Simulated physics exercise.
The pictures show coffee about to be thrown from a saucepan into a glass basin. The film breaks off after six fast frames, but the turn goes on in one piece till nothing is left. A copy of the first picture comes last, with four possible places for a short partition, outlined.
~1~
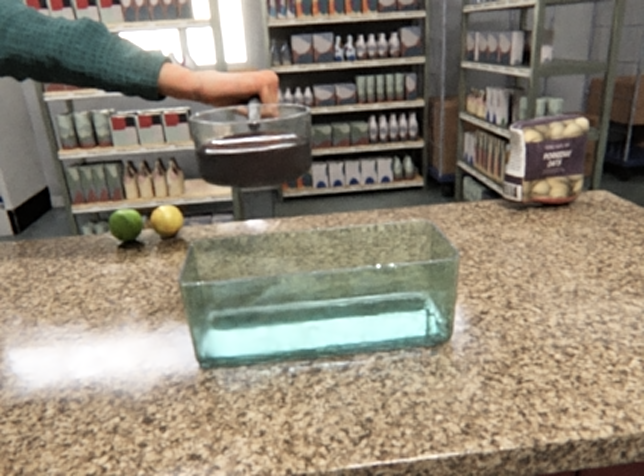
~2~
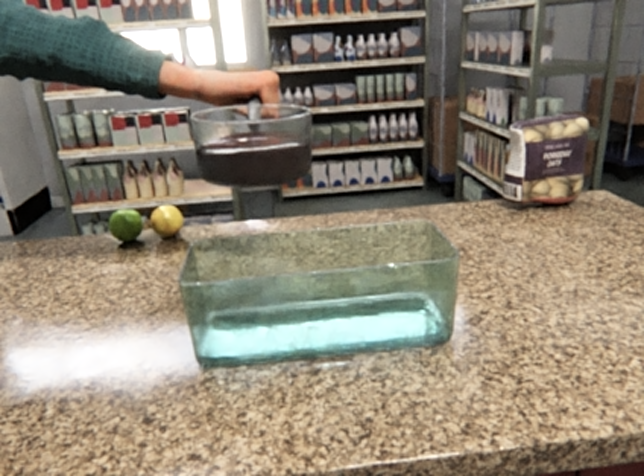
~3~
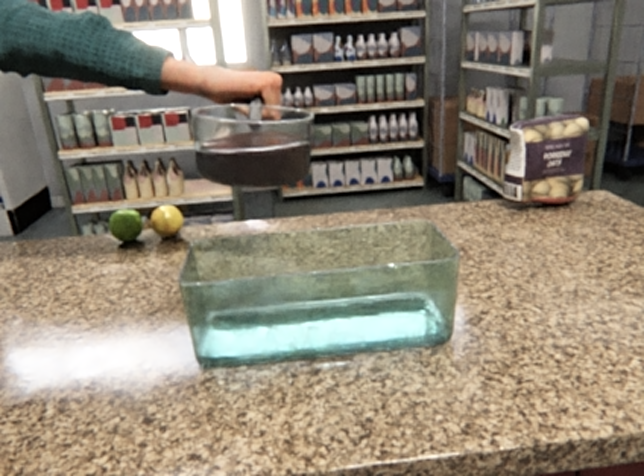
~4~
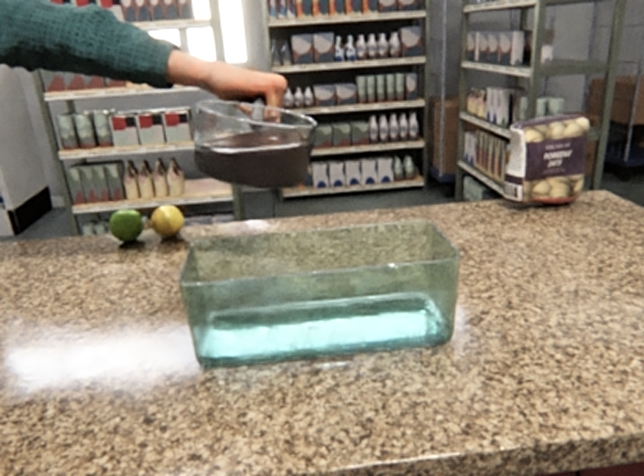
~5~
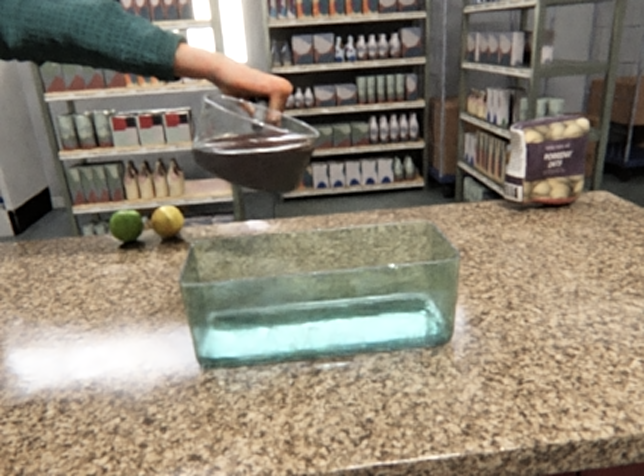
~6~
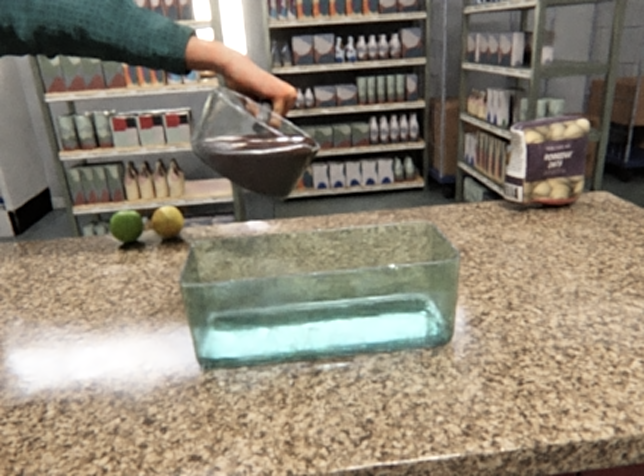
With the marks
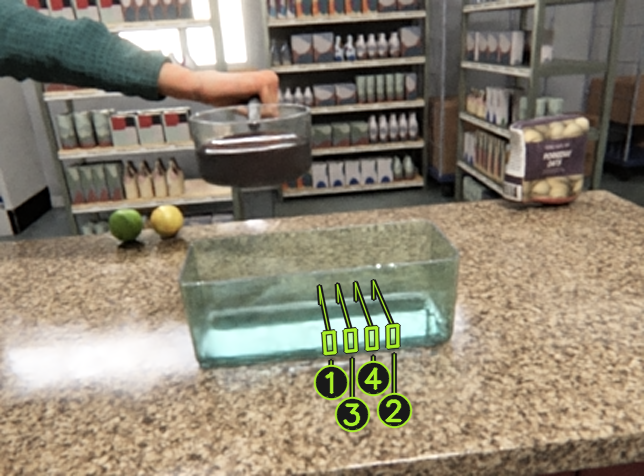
A hand holds a saucepan of dark liquid above a glass basin and tilts it rightward.
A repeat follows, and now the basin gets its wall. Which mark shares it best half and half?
Use position 4.
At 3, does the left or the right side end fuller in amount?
More ends on the right.
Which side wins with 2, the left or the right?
The left side.
On the marked copy, 1 at (331, 360); 2 at (394, 354); 3 at (352, 358); 4 at (373, 356).
Choosing 1, about 11 % ends left of the wall and 88 % right of it.
Choosing 2, about 85 % ends left of the wall and 14 % right of it.
Choosing 3, about 28 % ends left of the wall and 71 % right of it.
Choosing 4, about 52 % ends left of the wall and 47 % right of it.
